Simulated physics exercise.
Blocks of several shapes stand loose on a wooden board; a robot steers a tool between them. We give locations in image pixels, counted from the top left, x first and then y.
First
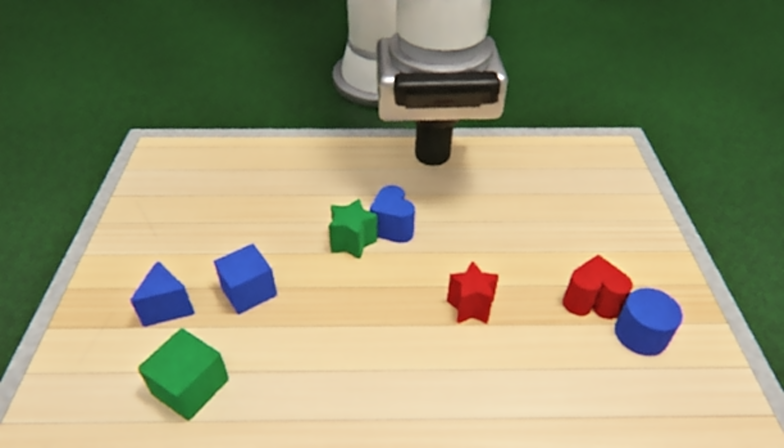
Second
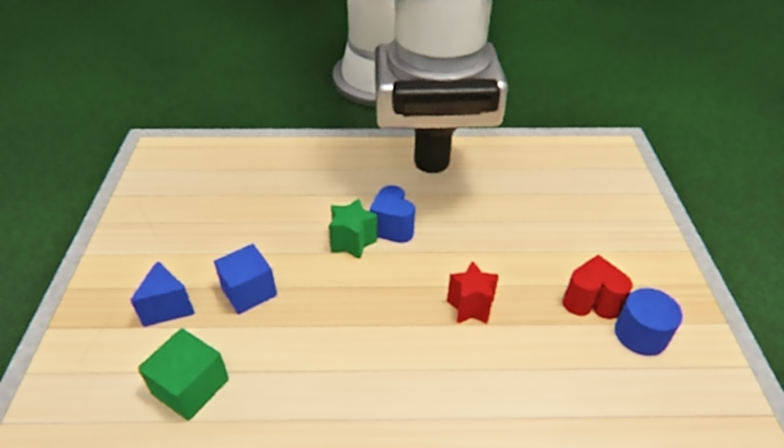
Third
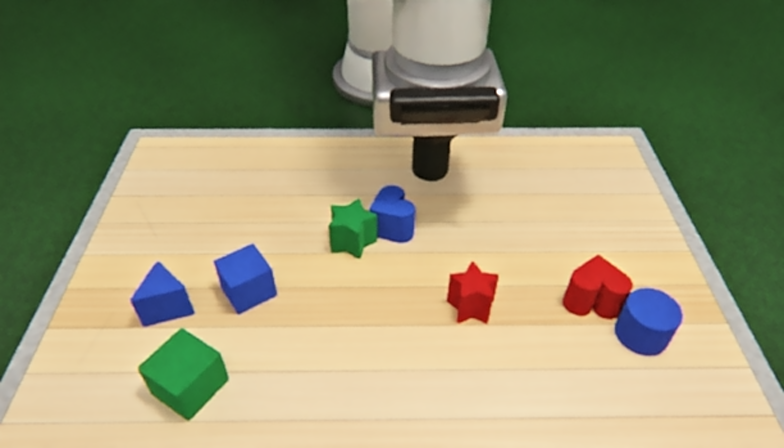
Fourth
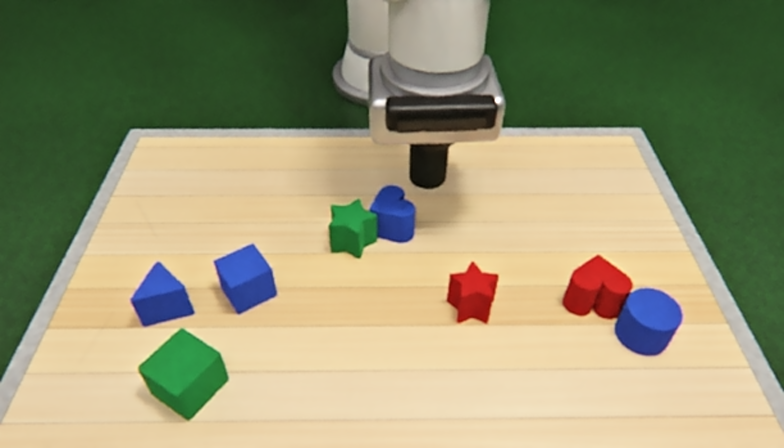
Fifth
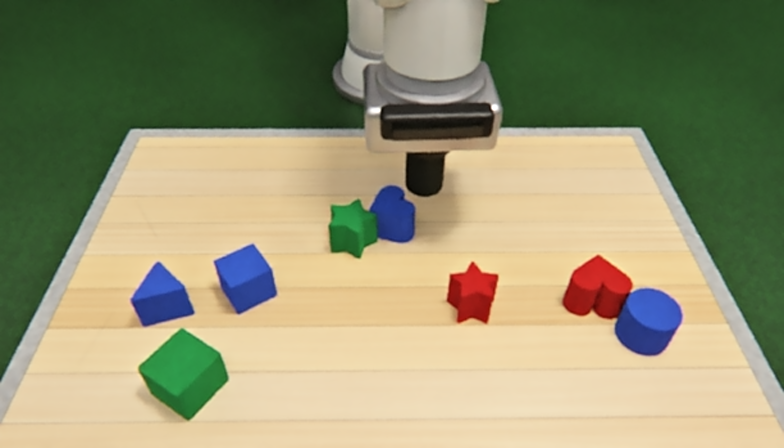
Robot arm easing its black tool slightly forward over a wooden board while the red, green and blue blocks stay still.
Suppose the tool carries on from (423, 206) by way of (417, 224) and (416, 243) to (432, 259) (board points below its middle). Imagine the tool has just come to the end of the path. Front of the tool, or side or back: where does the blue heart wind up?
My prediction: No longer in front.
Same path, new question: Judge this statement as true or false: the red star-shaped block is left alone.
My answer: True.
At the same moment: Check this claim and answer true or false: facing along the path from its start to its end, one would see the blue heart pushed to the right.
My answer: True.
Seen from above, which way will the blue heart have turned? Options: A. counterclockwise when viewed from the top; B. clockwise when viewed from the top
It's B.
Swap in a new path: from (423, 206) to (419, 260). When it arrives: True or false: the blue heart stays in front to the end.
Verdict: False.
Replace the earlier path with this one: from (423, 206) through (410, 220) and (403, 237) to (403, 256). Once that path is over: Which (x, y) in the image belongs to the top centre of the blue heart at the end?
When the path ends, it will be at (367, 233).
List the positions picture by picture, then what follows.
In the first picture, tool tip (433, 156); block tops, green star-shaped block (351, 214); blue heart (393, 201); red star-shaped block (475, 280).
In the second picture, tool (432, 164); blocks unchanged.
In the third picture, tool (430, 171); blocks unchanged.
In the fourth picture, tool (427, 179); blocks unchanged.
In the fifth picture, tool (424, 186); green star-shaped block (351, 214); blue heart (393, 201); red star-shaped block (475, 280).
What follows on the original path. Halfway along, tool (416, 213); green star-shaped block (340, 219); blue heart (381, 211), turned 15° clockwise.
At the end, tool (433, 239); green star-shaped block (339, 219); blue heart (380, 214), turned 30° clockwise; red star-shaped block in place.
